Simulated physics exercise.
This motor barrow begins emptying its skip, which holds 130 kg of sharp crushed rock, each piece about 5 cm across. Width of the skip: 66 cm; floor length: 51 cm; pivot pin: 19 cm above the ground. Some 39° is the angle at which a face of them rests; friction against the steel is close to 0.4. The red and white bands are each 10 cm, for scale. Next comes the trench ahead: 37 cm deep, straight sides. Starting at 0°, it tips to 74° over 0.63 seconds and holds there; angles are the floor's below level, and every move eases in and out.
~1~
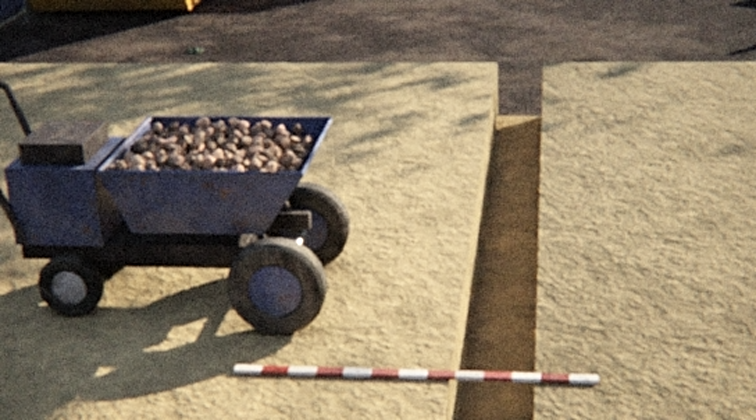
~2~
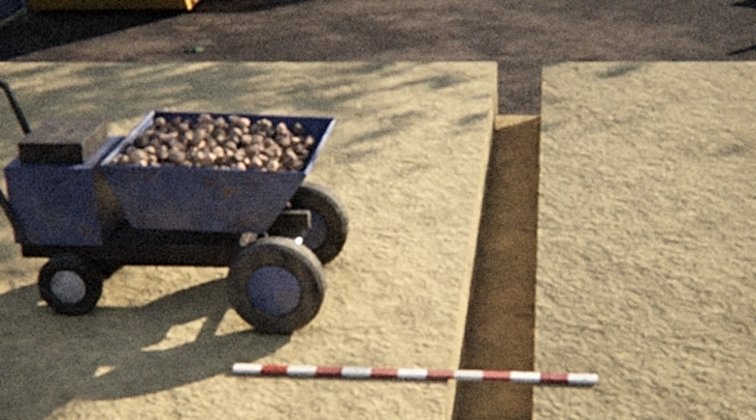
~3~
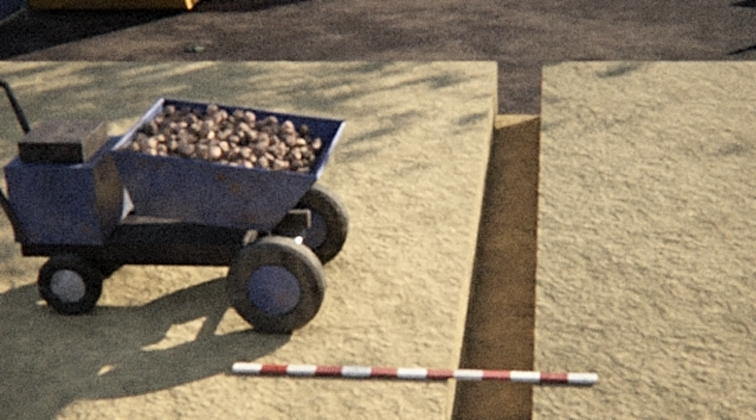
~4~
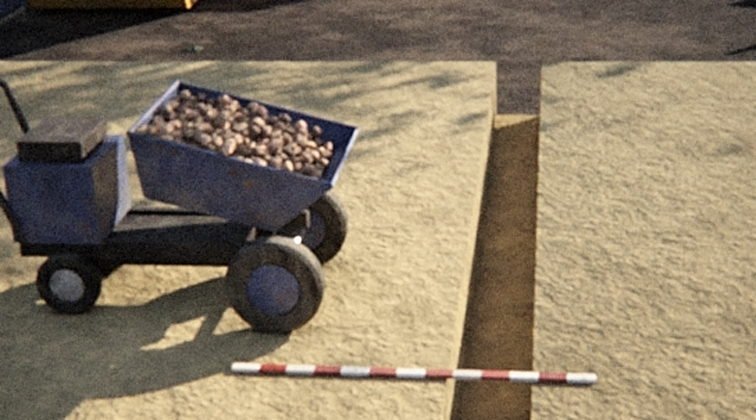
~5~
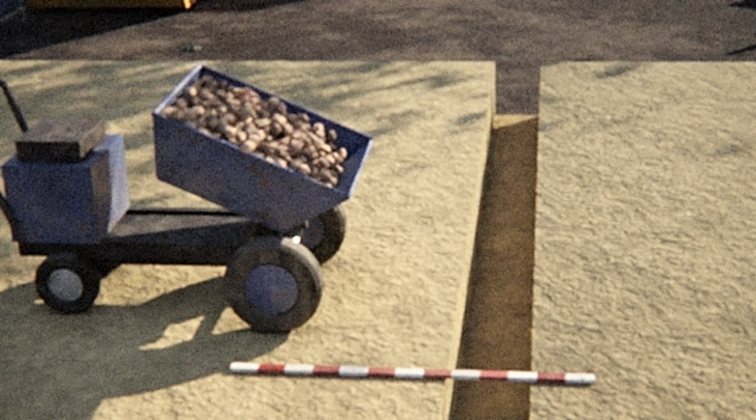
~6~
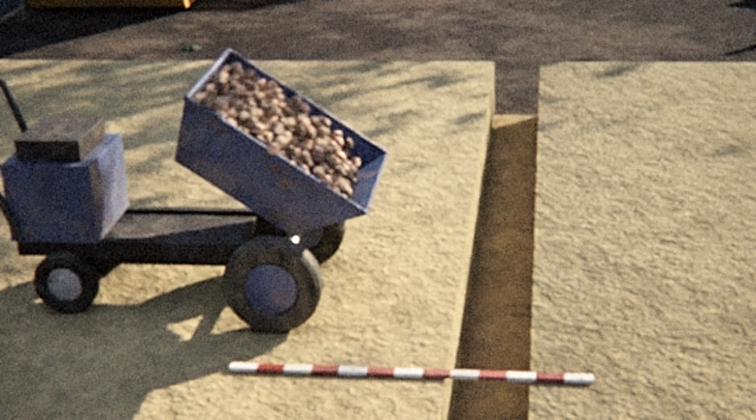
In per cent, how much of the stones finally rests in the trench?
Roughly 72 per cent of them.
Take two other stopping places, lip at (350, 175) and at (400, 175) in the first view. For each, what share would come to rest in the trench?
Some 75 and some 40 per cent, in that order.
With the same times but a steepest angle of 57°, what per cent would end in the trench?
I'd guess some 30 in a hundred.
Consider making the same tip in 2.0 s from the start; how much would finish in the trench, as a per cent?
Expected share: Around 60%.
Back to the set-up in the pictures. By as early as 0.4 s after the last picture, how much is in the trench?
Close to 25 per cent at that time.
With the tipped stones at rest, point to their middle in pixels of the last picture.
Roughly (485, 352), I'd say.
Then, 0.2 s after the last picture the floor is at 62°, 100 % in the skip; the foremost stones are at (393, 223).
Then, 0.4 s after the last picture the floor is at 74°, 63 % in the skip, 11 % short of the trench, 25 % in the trench; the foremost stones are at (512, 350).
Then, 0.8 s after the last picture the floor is at 74°, 20 % in the skip, 16 % short of the trench, 63 % in the trench; the foremost stones are at (550, 325).
Then, 2.7 s after the last picture the floor is at 74°, 2 % in the skip, 26 % short of the trench, 72 % in the trench; the foremost stones are at (555, 340).
